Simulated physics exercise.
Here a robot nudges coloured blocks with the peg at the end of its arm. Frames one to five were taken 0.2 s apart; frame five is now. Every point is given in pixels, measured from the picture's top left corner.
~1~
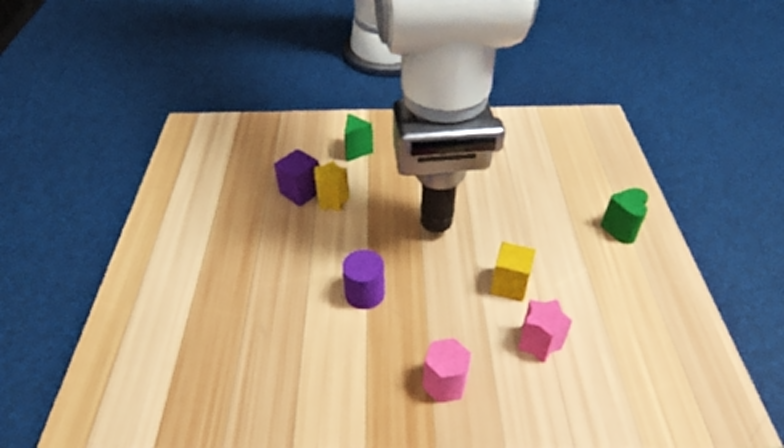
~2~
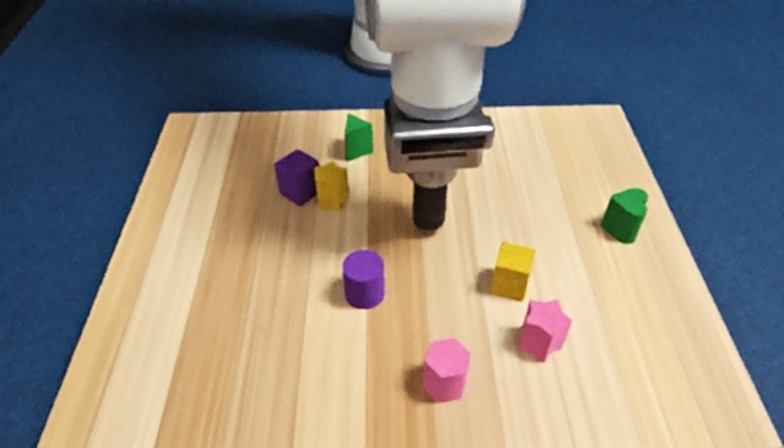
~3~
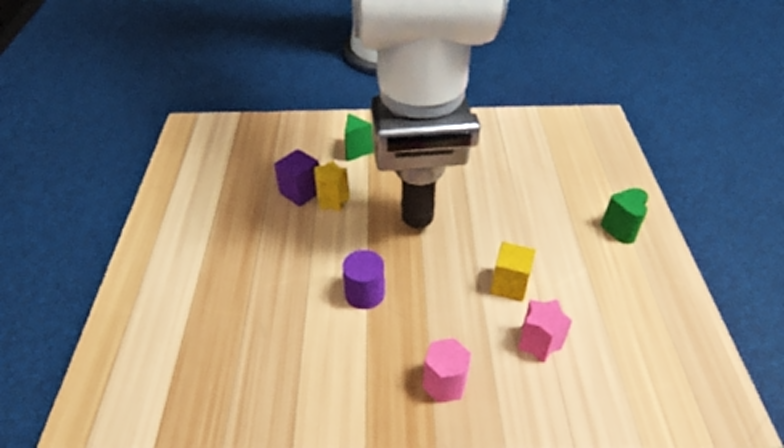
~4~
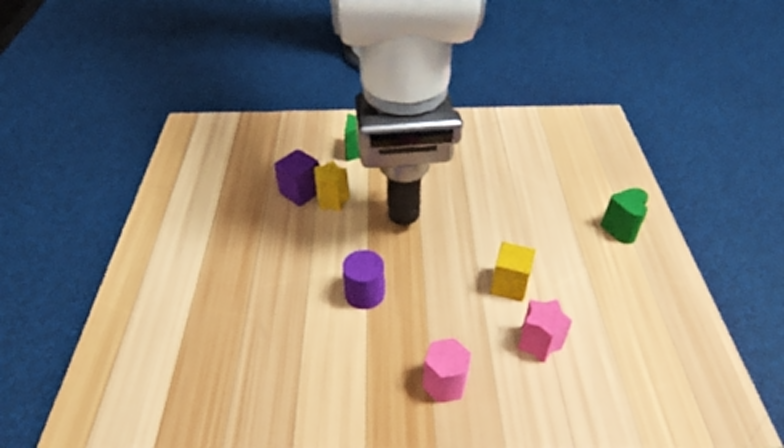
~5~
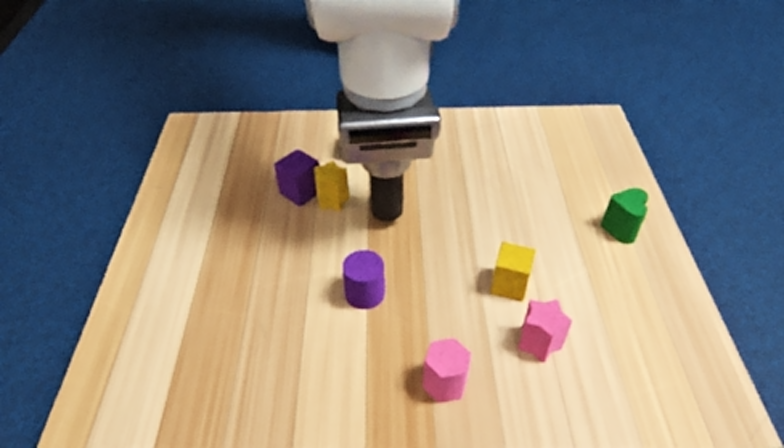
On a wooden board over blue cloth, a robot arm's dark peg sliding left among scattered coloured blocks, none of them moving.
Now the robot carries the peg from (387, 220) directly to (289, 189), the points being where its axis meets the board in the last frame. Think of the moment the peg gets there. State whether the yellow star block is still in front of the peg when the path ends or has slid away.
At the end of the path, the peg is still pushing the yellow star block ahead of it.
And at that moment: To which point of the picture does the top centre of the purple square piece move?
At the end it should sit near (239, 143).
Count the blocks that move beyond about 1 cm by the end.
My prediction: Two blocks.
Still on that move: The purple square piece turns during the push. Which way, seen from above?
Spin direction: Counter-clockwise.
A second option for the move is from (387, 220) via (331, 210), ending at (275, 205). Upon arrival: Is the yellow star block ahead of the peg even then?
No, that is not how it ends up.
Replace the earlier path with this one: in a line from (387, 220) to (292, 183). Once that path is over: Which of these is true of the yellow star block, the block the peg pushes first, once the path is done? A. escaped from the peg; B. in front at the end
I'll go with B - in front at the end.
What follows on the original path. One third of the way, peg (352, 200); yellow star block (326, 170).
Two thirds of the way, peg (319, 190); purple square piece (268, 152), turned 35° anticlockwise; yellow star block (297, 157), turned 20° clockwise.
At the end, peg (287, 181); purple square piece (239, 143), turned 30° anticlockwise; yellow star block (268, 147), turned 25° clockwise; green triangular block still.
